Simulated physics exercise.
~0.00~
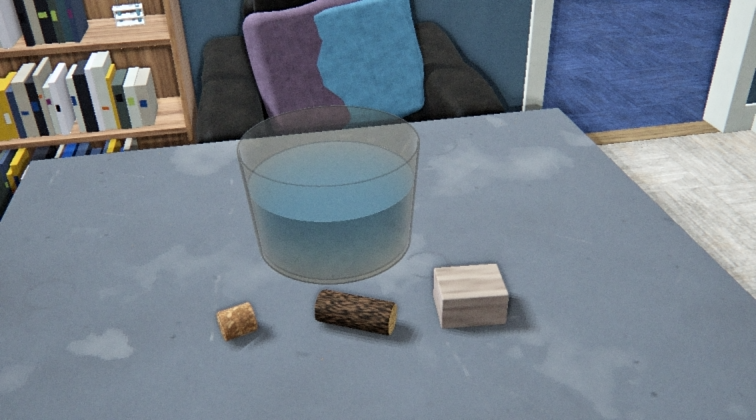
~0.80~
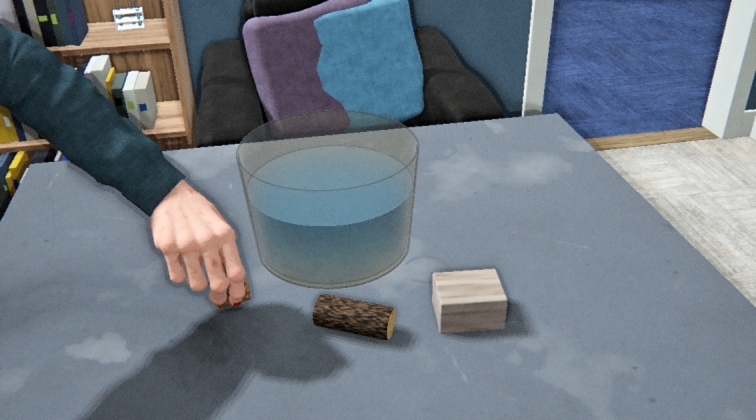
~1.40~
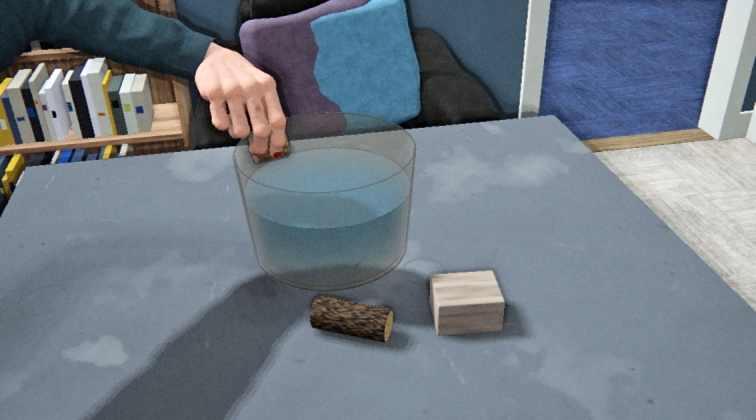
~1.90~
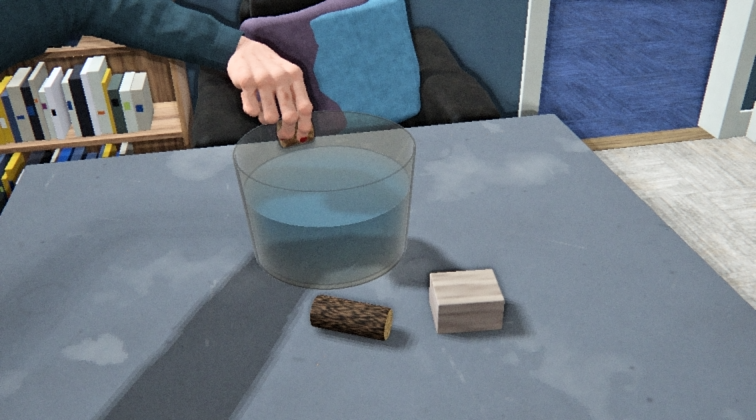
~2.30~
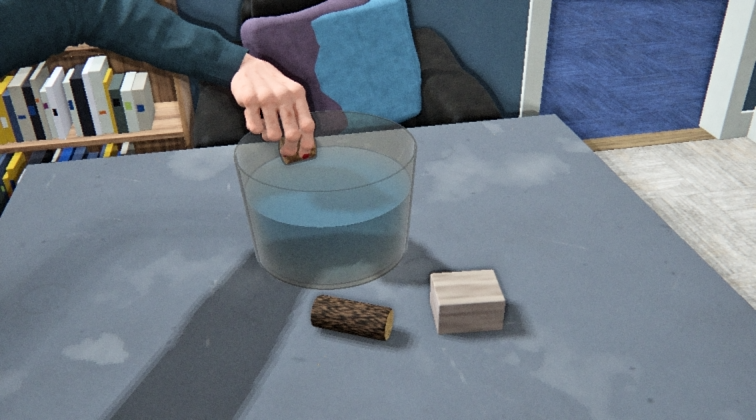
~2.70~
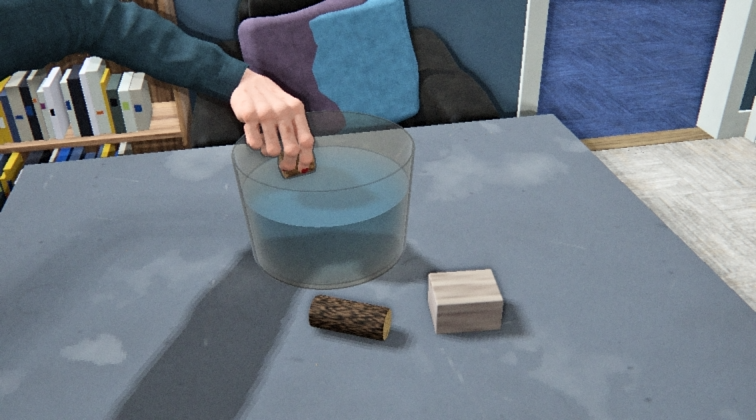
A hand picks up the cork, carries it over the basin and lowers it toward the water.
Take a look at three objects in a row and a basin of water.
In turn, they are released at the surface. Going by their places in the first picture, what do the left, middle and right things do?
Afloat; afloat; afloat.
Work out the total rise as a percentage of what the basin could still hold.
About 10 percent.
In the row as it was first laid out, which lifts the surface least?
My answer is the leftmost piece.
After 4.0 s, the cork stays afloat.
After 8.0 s, the piece of branch stays afloat.
After 12.0 s, the wooden block stays afloat; afloat, cork, piece of branch and wooden block.
